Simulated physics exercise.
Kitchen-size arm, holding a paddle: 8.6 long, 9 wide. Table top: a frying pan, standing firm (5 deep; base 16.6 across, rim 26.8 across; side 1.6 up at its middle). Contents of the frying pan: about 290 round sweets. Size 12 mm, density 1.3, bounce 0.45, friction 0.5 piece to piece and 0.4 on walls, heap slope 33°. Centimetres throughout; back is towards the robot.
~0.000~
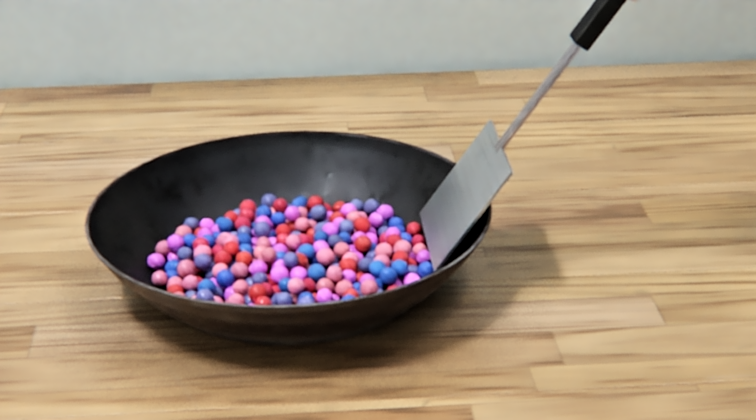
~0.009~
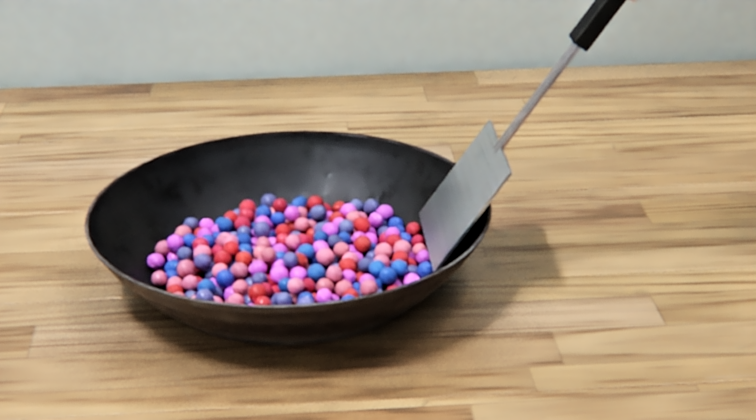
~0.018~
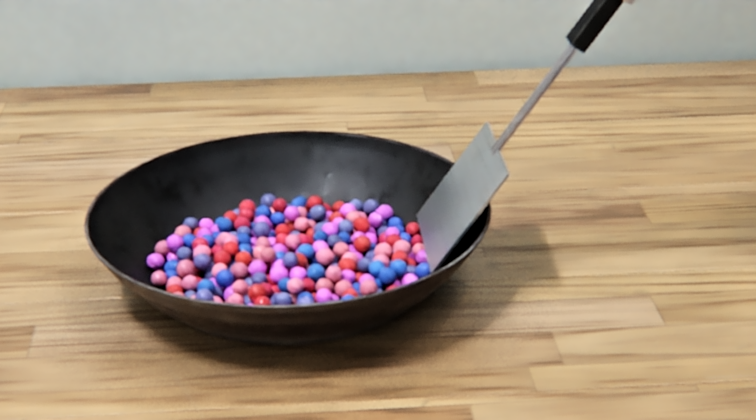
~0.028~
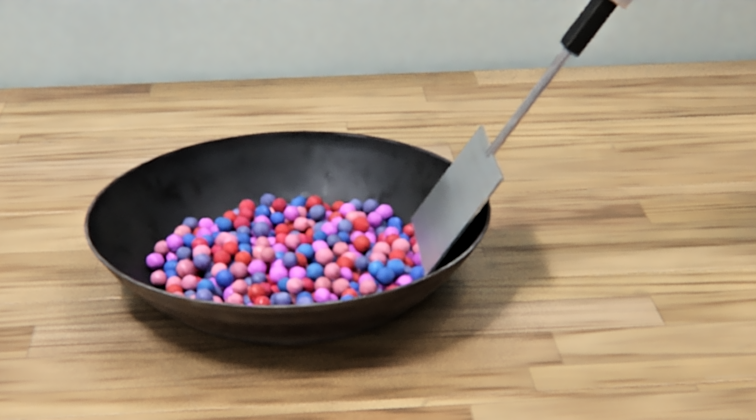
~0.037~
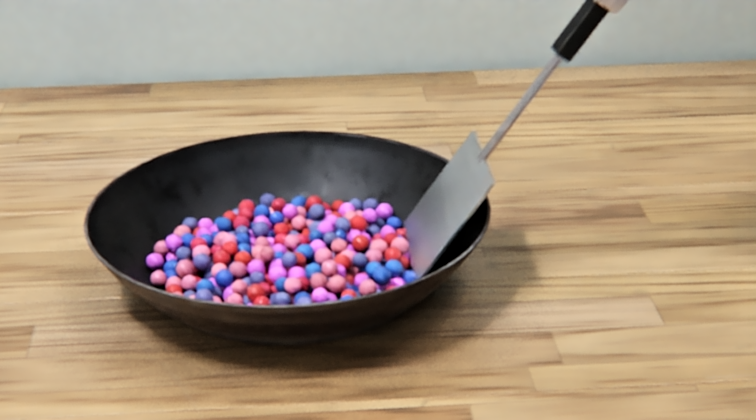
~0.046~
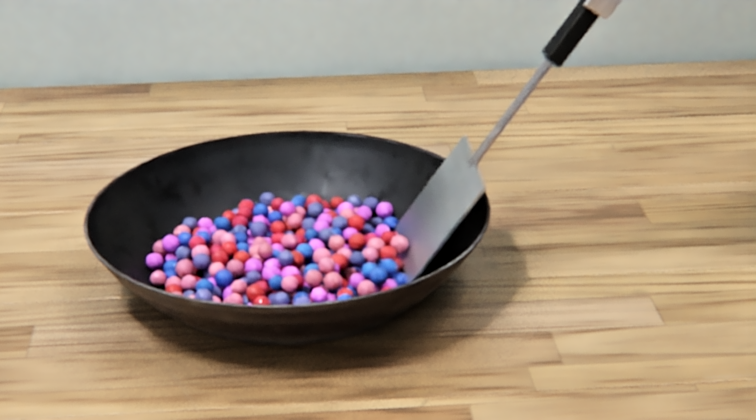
A black frying pan full of small round sweets in red, pink, magenta and blue sits on a light wooden table before a pale wall, seen from slightly above. A grey metal paddle with a black handle leans into the pan's right side. The pan and camera stay still while the paddle slides slowly a short way left, nudging the nearest sweets.
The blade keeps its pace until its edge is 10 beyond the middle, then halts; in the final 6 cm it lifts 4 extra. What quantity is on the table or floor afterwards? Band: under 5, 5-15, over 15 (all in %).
Over 15 %.
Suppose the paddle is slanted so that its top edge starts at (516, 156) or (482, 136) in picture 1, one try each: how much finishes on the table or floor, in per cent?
About 20% and 25%.
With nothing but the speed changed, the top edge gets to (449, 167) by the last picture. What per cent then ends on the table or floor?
Near 30 in a hundred.
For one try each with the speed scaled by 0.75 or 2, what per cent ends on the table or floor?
About 20 and 35 per cent.
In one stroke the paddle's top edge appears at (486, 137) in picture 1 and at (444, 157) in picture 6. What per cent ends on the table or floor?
Near 30 in a hundred.
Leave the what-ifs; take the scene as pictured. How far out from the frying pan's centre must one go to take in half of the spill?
Roughly 30 cm.
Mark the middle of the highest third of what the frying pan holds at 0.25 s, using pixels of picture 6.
The middle sits at approx. (187, 234).
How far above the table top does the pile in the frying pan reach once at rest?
Peak at rest, approximately 4.5 centimetres.
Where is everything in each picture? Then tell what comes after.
In the first frame, the paddle top edge at (501, 145), sloping 55°; upper third of the load around (291, 252), from x 155 to 425, top at y 200; 286 in the frying pan.
In the second frame, the paddle top edge at (500, 145), sloping 55°; upper third of the load around (290, 252), from x 155 to 425, top at y 200.
In the third frame, the paddle top edge at (498, 147), sloping 55°; upper third of the load around (290, 252), from x 155 to 425, top at y 200.
In the fourth frame, the paddle top edge at (492, 151), sloping 55°; upper third of the load around (290, 252), from x 155 to 420, top at y 200.
In the fifth frame, the paddle top edge at (484, 156), sloping 55°; upper third of the load around (290, 252), from x 155 to 420, top at y 200.
In the sixth frame, the paddle top edge at (475, 161), sloping 55°; upper third of the load around (289, 252), from x 155 to 420, top at y 200; 286 in the frying pan.
After 0.15 s, sloping 55°, highest piece 7 above the table; 285 in the frying pan, 1 on the blade or in flight.
After 0.25 s, sloping 55°, highest piece 5 above the table; 285 in the frying pan, 1 on the blade or in flight.
After 0.50 s, sloping 55°, highest piece 8 above the table; 225 in the frying pan, 41 on the table or floor, 20 on the blade or in flight.
After 1.55 s, sloping 55°, highest piece 4 above the table; 225 in the frying pan, 61 on the table or floor.
In the end, 225 in the frying pan, 61 on the table or floor. That is 21 % on the table or floor.
